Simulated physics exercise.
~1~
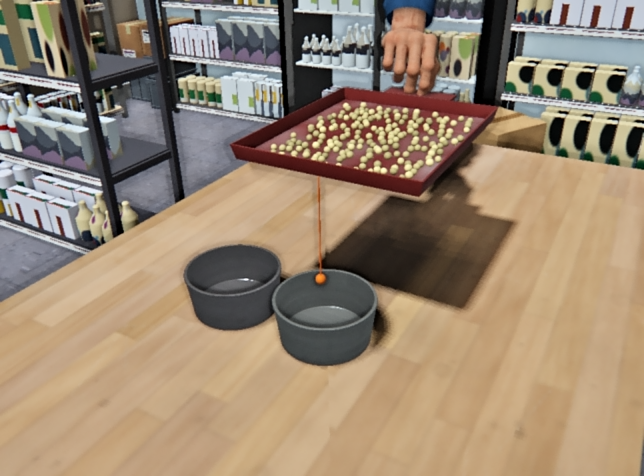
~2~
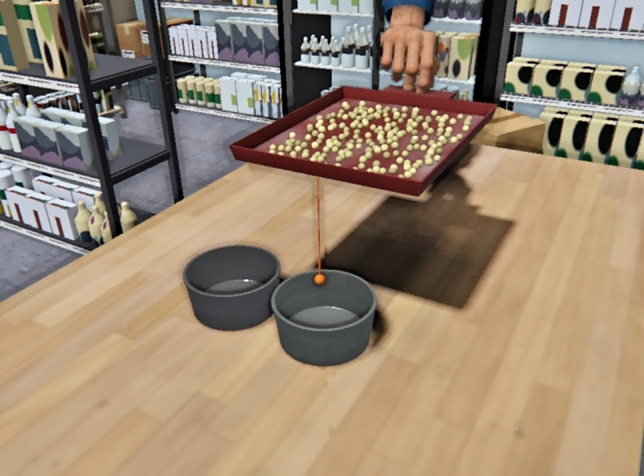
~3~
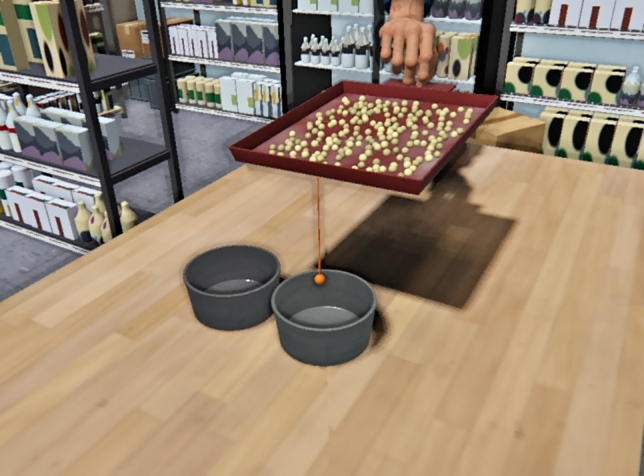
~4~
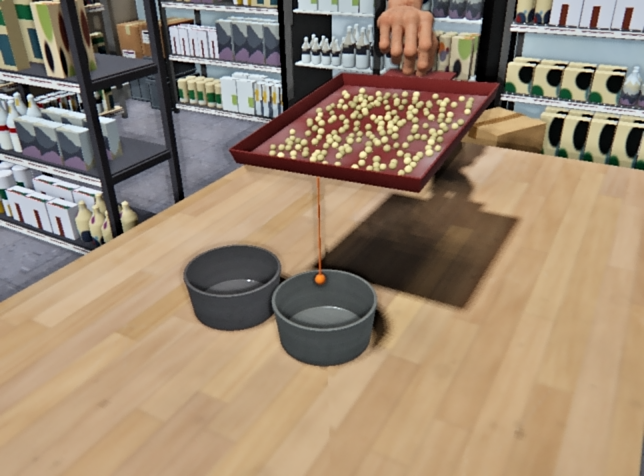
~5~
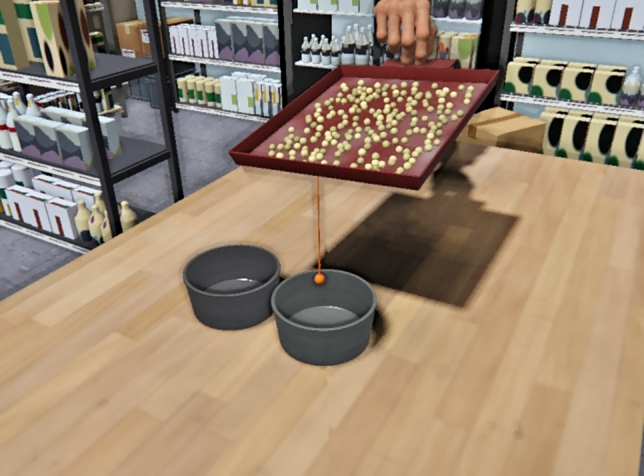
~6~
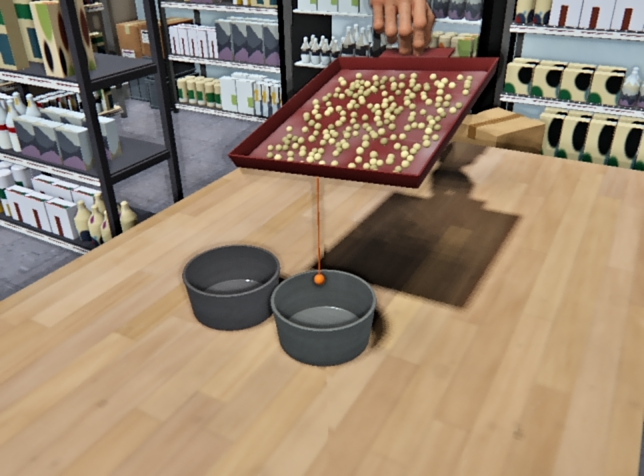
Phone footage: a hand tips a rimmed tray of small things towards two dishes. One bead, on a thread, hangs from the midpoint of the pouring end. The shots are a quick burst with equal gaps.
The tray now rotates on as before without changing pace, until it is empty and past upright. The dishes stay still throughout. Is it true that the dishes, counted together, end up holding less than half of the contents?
No, more than half.
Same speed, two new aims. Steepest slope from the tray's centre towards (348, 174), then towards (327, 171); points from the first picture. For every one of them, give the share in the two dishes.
I'd say some 30 in a hundred at first, then 40 in a hundred.
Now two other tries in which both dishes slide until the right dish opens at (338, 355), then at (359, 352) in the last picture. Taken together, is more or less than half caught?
Taking the places in turn, it's shy of half and then shy of half.
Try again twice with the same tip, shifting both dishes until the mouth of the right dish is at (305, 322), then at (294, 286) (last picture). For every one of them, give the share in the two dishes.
60% for the first placement, 60% for the second.
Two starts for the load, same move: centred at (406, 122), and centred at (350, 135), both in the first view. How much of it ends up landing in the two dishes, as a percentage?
In order, 80 per cent then 90 per cent.
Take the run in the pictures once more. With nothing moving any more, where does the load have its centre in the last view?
Close to (235, 307) in the last picture.
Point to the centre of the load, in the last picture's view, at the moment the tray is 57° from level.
Near (283, 155).
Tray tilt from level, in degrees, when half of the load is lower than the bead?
Reading: Some 105°.
Just after the last frame, tray tipped steeply; almost all on the tray; just a few in the left dish; just a few outside both; just a few in the air.
A moment on, tray tipped right over; the larger part on the tray; just a few in the right dish; about a tenth in the left dish; just a few outside both; about a tenth in the air.
Further on, tray tipped past a quarter turn; about a tenth in the right dish; roughly two thirds in the left dish; roughly a quarter outside both.
When it is over, tray tipped past a quarter turn; about a tenth in the right dish; roughly two thirds in the left dish; roughly a quarter outside both.
